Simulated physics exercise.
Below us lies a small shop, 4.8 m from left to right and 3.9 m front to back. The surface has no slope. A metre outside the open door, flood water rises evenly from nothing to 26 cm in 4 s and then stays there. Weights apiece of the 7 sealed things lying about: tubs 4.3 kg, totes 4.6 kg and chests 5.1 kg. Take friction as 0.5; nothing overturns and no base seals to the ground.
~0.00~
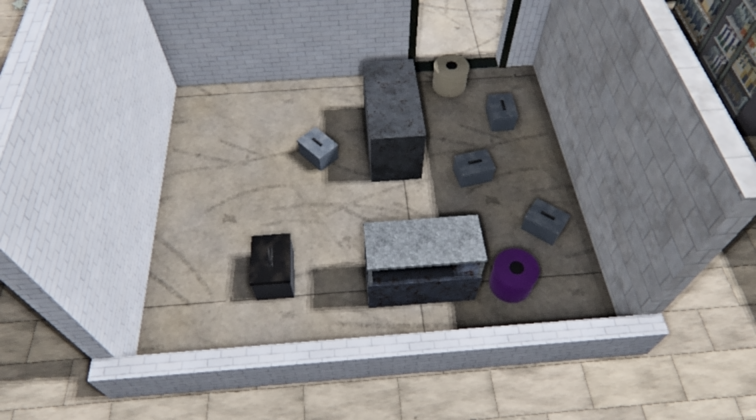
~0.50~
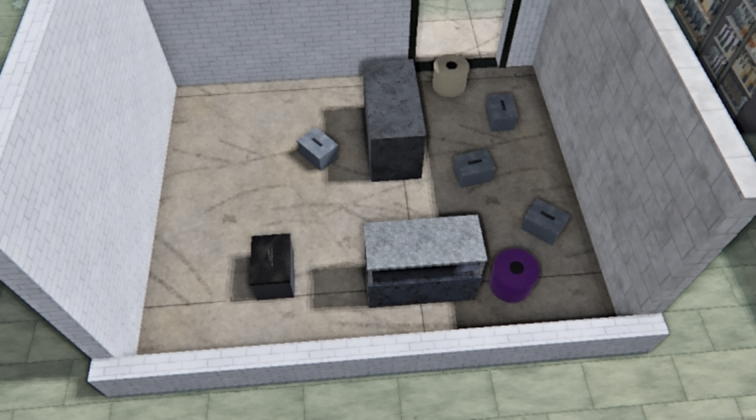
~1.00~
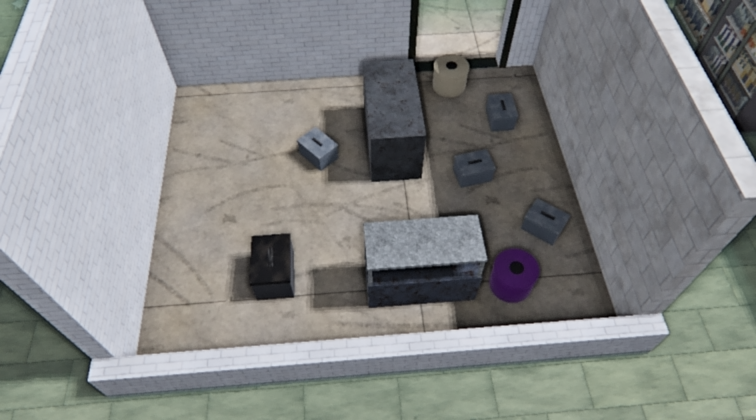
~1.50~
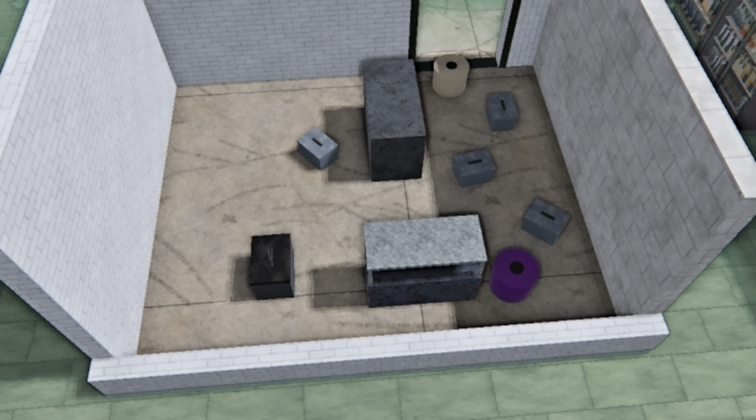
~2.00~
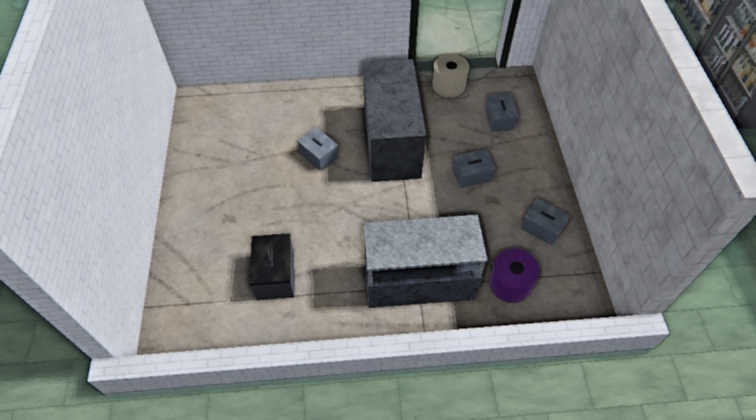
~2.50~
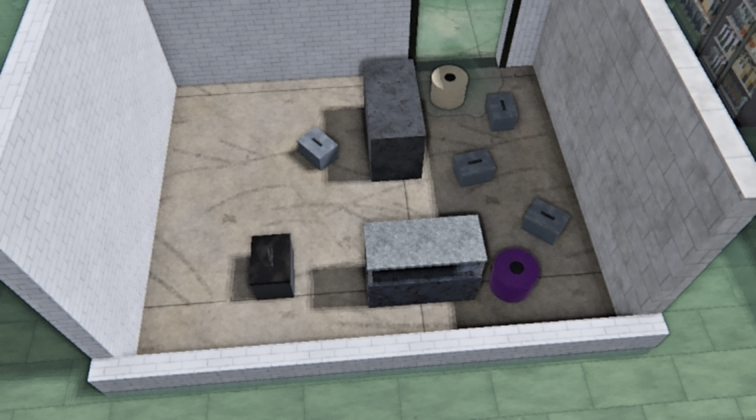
Greenish water spreading over the paving around a small roofless shop and reaching its doorway, where the beige tub shifts slightly.
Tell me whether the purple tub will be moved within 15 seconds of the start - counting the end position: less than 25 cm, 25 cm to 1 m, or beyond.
Purple tub travels far.
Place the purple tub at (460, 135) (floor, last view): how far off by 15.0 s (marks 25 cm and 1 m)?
It travels far.
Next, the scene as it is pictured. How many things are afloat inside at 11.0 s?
At that moment 6.
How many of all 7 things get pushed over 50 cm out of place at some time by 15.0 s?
That makes 7.
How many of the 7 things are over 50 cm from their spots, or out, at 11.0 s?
By then 5.
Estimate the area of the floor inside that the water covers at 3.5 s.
Roughly 3.0 m2.
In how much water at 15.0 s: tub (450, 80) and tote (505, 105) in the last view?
Roughly 11 and 19 cm.
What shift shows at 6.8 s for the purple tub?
Roughly 40 cm by then.
After 3.5 s the purple tub is near (517, 268), 0.0 m from its start, aground; 1 afloat.
After 6.8 s the purple tub is near (519, 300), 0.4 m from its start, afloat; 4 afloat.
After 11.0 s the purple tub is near (172, 193), 3.7 m from its start, afloat; 6 afloat.
After 15.0 s the purple tub is near (308, 173), 2.5 m from its start, afloat; 7 afloat.
